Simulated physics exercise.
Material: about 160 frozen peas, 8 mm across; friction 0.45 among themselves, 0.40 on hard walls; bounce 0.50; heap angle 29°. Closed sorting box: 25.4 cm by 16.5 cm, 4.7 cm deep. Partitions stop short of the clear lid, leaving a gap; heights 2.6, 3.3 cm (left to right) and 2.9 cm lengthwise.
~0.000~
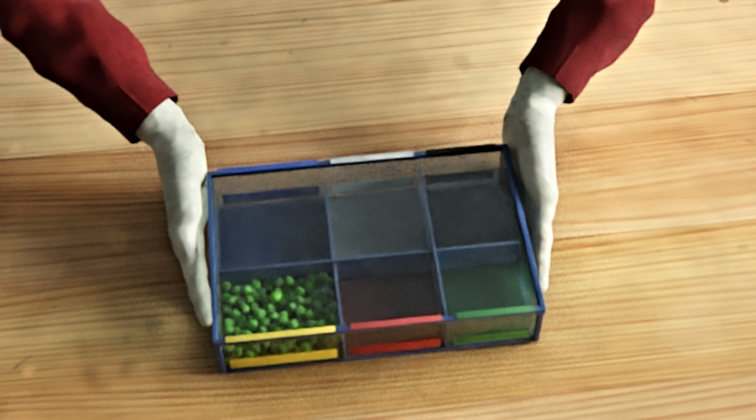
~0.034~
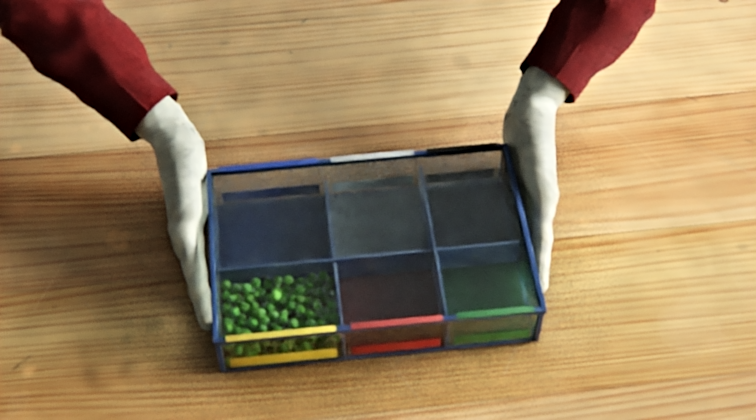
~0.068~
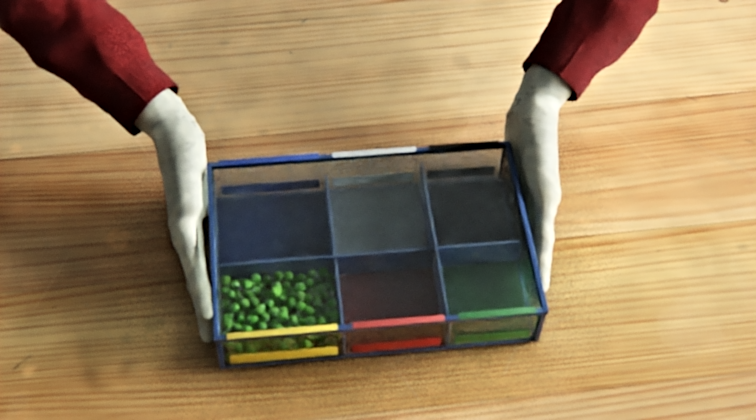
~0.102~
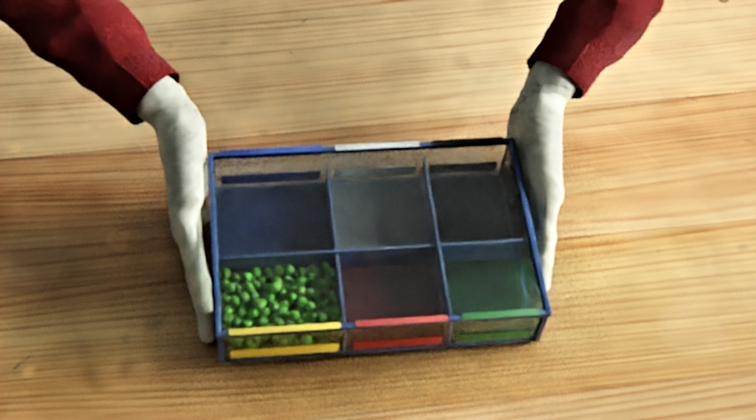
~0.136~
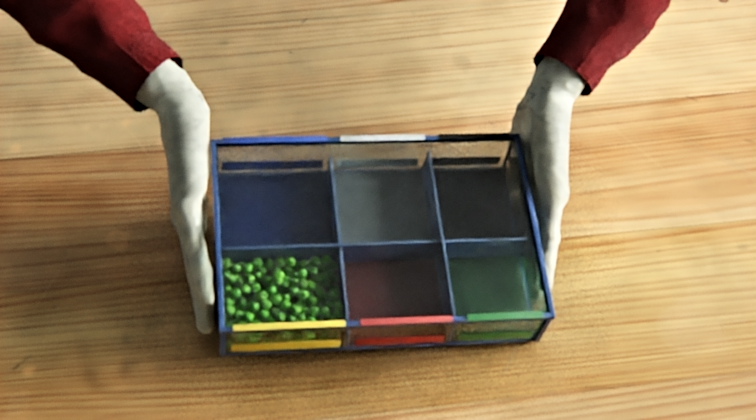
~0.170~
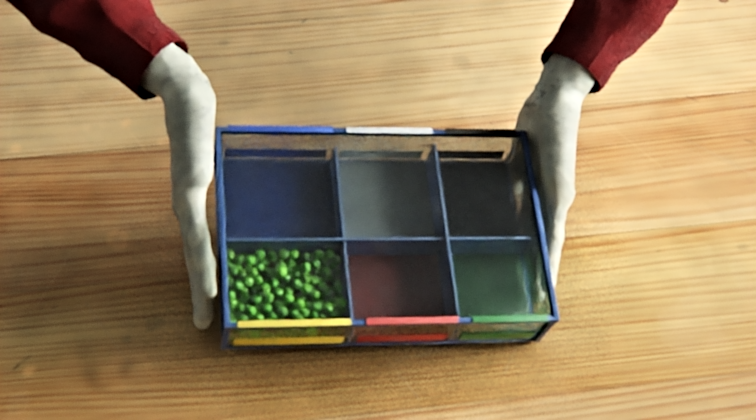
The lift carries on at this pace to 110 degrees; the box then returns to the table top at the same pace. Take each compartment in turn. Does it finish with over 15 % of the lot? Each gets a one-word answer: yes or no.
My answers are red yes, blue no, green yes, yellow yes, white no, black no.
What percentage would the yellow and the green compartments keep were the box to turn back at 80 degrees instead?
In per cent, yellow 60 and green 5.
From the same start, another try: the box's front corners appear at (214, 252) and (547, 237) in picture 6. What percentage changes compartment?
I'd say close to 65 in a hundred.
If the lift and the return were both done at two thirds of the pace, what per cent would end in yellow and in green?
Then the yellow compartment would hold 45 per cent and the green one 20 per cent.
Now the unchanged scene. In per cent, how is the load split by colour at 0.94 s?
Red 20; blue 0; green 5; yellow 70; white 0; black 0.
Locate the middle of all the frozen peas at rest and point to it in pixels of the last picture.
Resting centre estimate: Around (377, 331).
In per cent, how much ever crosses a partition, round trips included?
55 per cent, give or take.
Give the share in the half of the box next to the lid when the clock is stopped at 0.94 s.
70 per cent, give or take.
After 0.94 s, tilt 110 degrees; red 20 %, green 5 %, yellow 70 %.
After 1.46 s, tilt 50 degrees; red 30 %, green 20 %, yellow 50 %.
After 2.04 s, tilt 0 degrees; red 30 %, green 20 %, yellow 45 %.
In the end, at 2.6 s, red 30 %, blue 0 %, green 20 %, yellow 45 %, white 0 %, black 0 %.
